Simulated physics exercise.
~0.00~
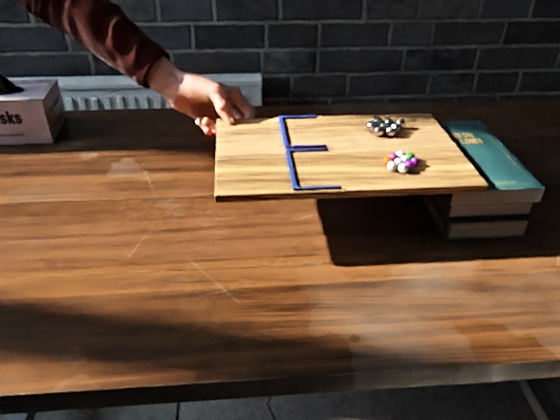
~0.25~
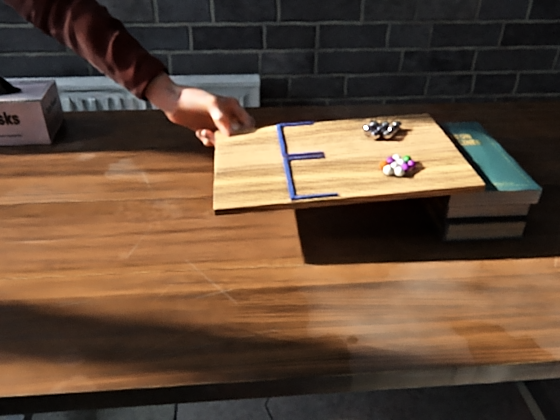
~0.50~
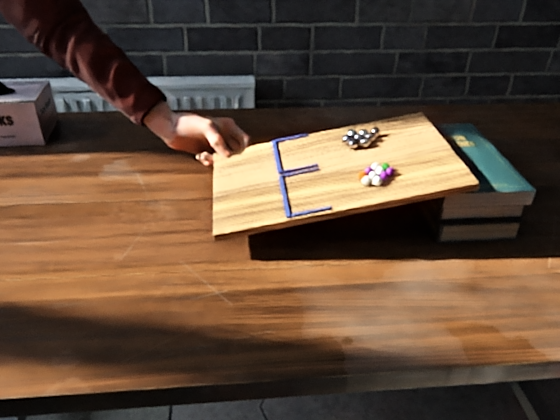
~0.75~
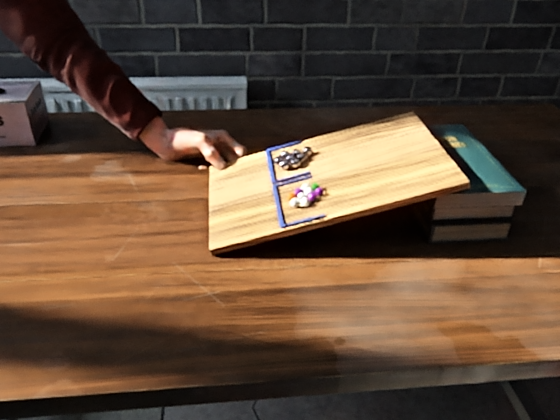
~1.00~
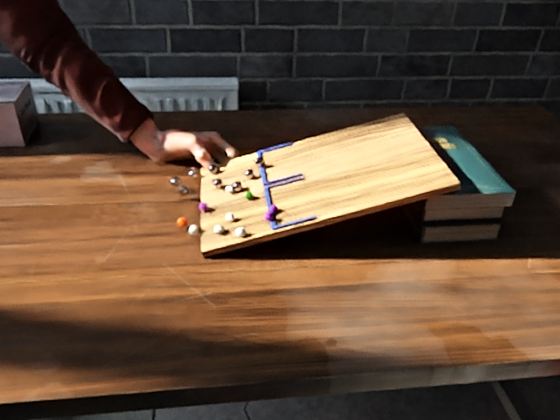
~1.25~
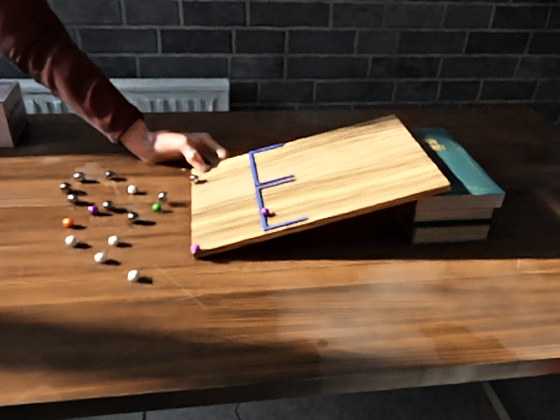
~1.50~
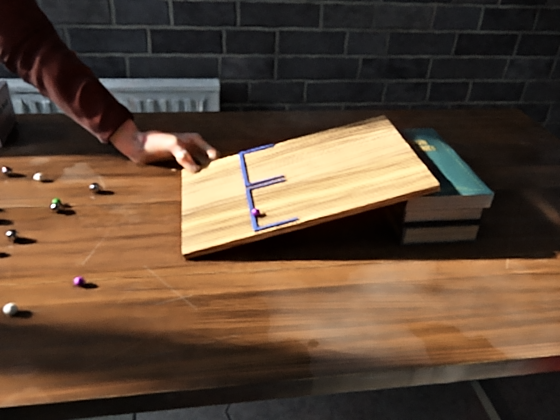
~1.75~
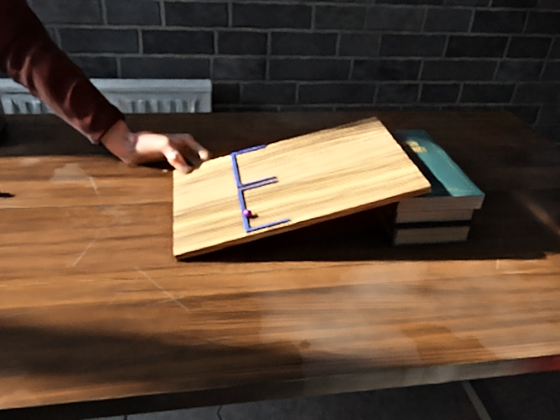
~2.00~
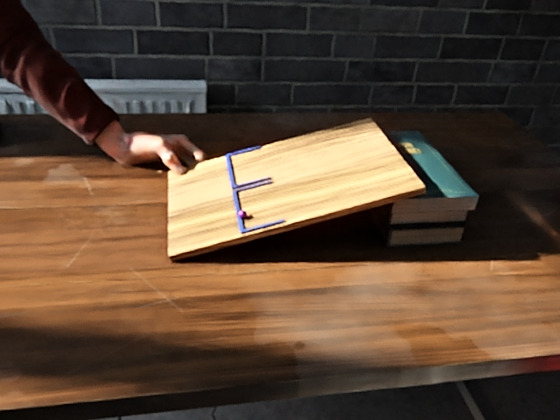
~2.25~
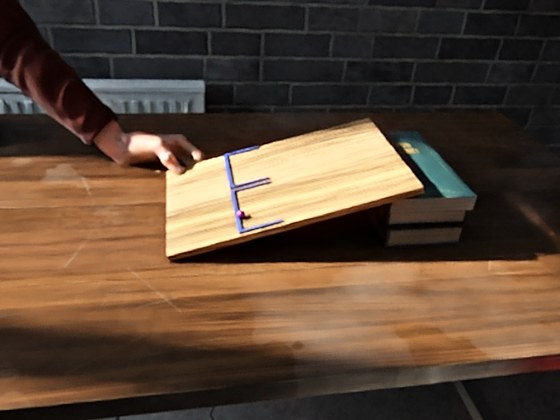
On a sunlit wooden table before a dark brick wall, a board rests with its right end on stacked books while a hand holds its left end. Two small heaps of marbles, one silvery and one colorful, sit to the right of a blue barrier shaped like an E. The hand lowers the left end, and the board tilts until both heaps slide down against the barrier. Most marbles spill over it, scatter across the table and roll out of view to the left. At the end, the board stays sloped, with little left at the nearer part of the barrier.
